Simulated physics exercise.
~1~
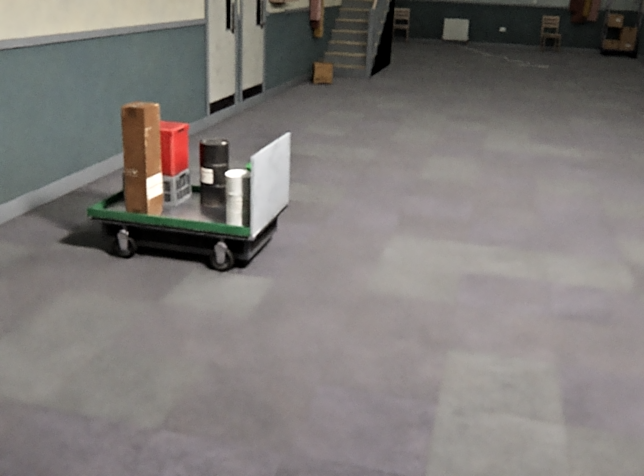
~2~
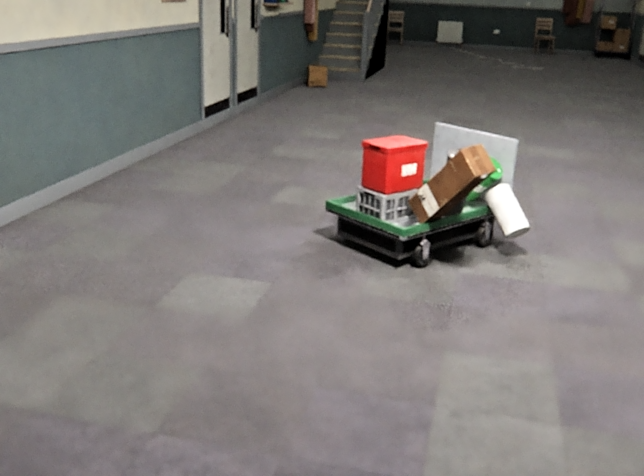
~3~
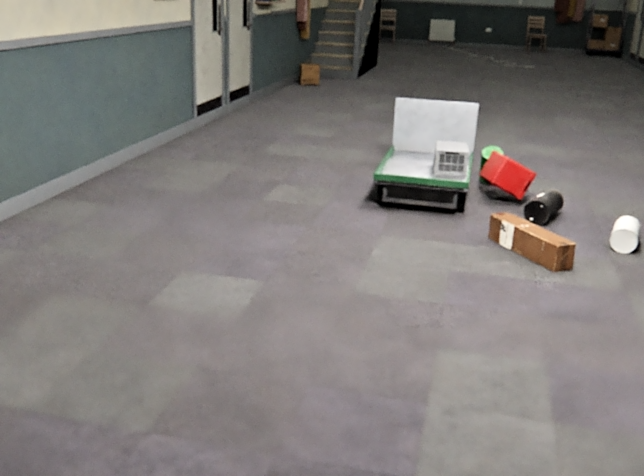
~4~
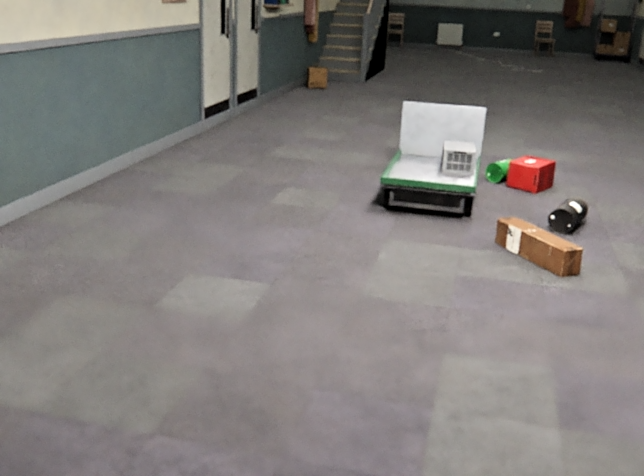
A flat green-edged cart carrying a brown box, a red tote, a grey crate and canisters rolled right across the floor, turned away and stopped, spilling everything except the crate, with the white canister finally out of sight.
